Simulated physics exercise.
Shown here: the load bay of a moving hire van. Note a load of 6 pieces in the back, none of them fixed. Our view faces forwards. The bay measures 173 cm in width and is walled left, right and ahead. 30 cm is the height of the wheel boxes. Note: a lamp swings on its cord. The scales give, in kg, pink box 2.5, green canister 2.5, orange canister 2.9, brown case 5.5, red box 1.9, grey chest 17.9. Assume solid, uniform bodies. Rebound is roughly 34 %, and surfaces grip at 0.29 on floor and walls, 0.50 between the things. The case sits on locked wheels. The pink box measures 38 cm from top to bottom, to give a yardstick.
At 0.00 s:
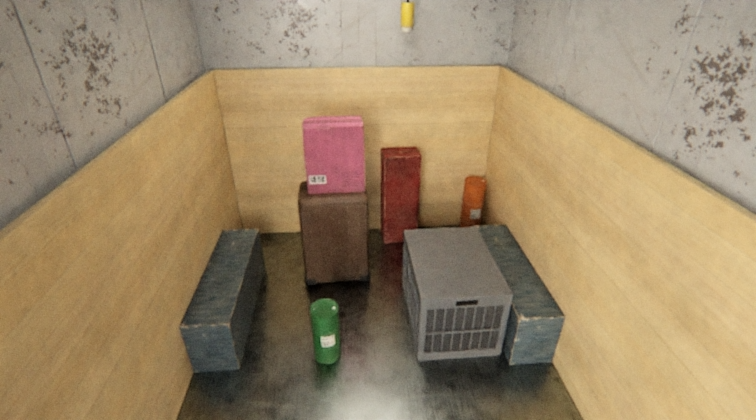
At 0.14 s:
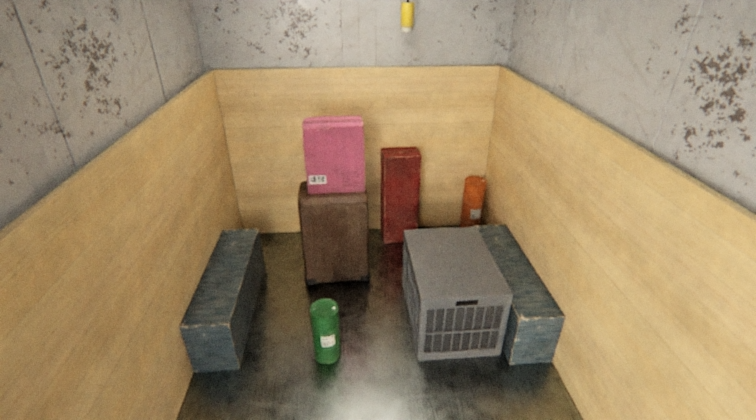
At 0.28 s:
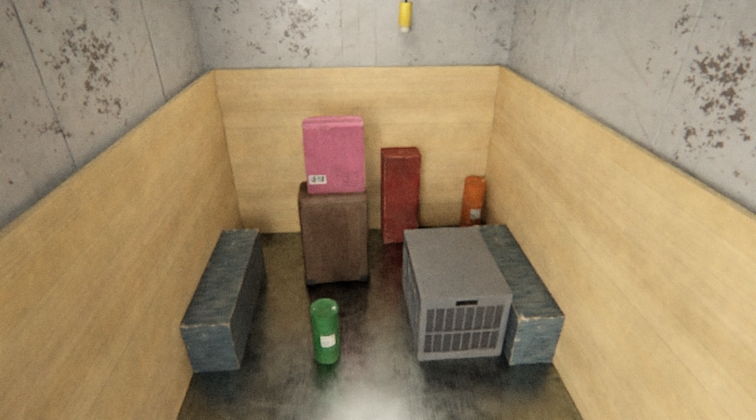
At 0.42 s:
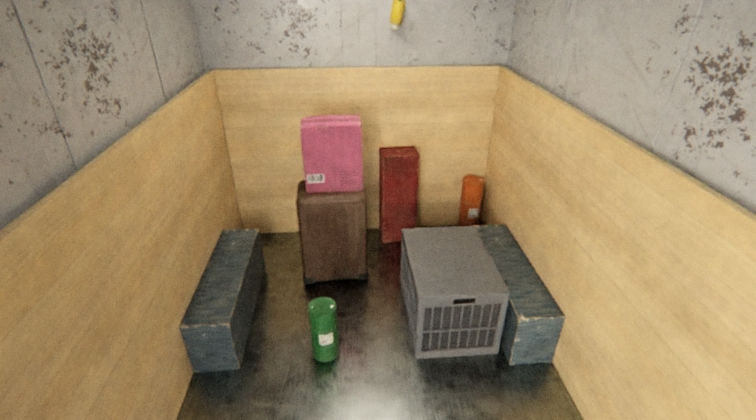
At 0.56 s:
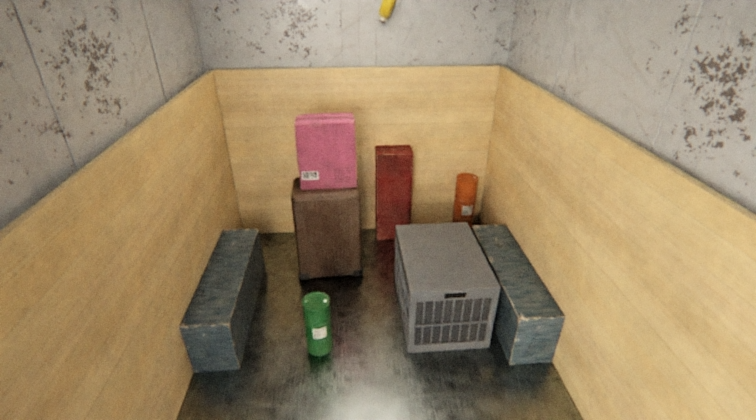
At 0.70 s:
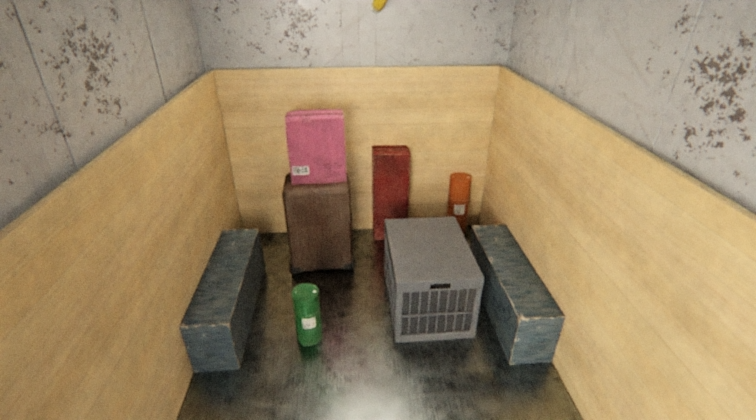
In the video, a hanging yellow lamp swings left in a wood-panelled bay, then a pink box on a brown case, a red box, green and orange canisters and a grey chest slide slightly left and towards the far wall.
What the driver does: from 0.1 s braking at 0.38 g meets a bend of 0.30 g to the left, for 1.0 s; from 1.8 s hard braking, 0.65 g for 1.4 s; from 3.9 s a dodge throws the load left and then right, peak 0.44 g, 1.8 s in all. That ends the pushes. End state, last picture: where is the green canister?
Roughly (279, 242).
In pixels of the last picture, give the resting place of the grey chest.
Around (362, 240).
After 0.90 s, force 0.30 g forwards, 0.24 g left; green canister slid 35 cm near (287, 296); pink box slid 36 cm; brown case slid 35 cm.
After 1.20 s, steady run; green canister slid 59 cm near (269, 272); pink box leaning 3°; grey chest slid 62 cm.
After 4.60 s, force 0.20 g left; green canister slid 88 cm near (270, 242); pink box slid 56 cm; brown case slid 50 cm.
At rest (6.2 s), not toppled but over 15 cm from the start, pink box, green canister, orange canister, brown case and grey chest; red box in place, give or take 15 cm. Seen from the same camera at the end, green canister near (279, 242).
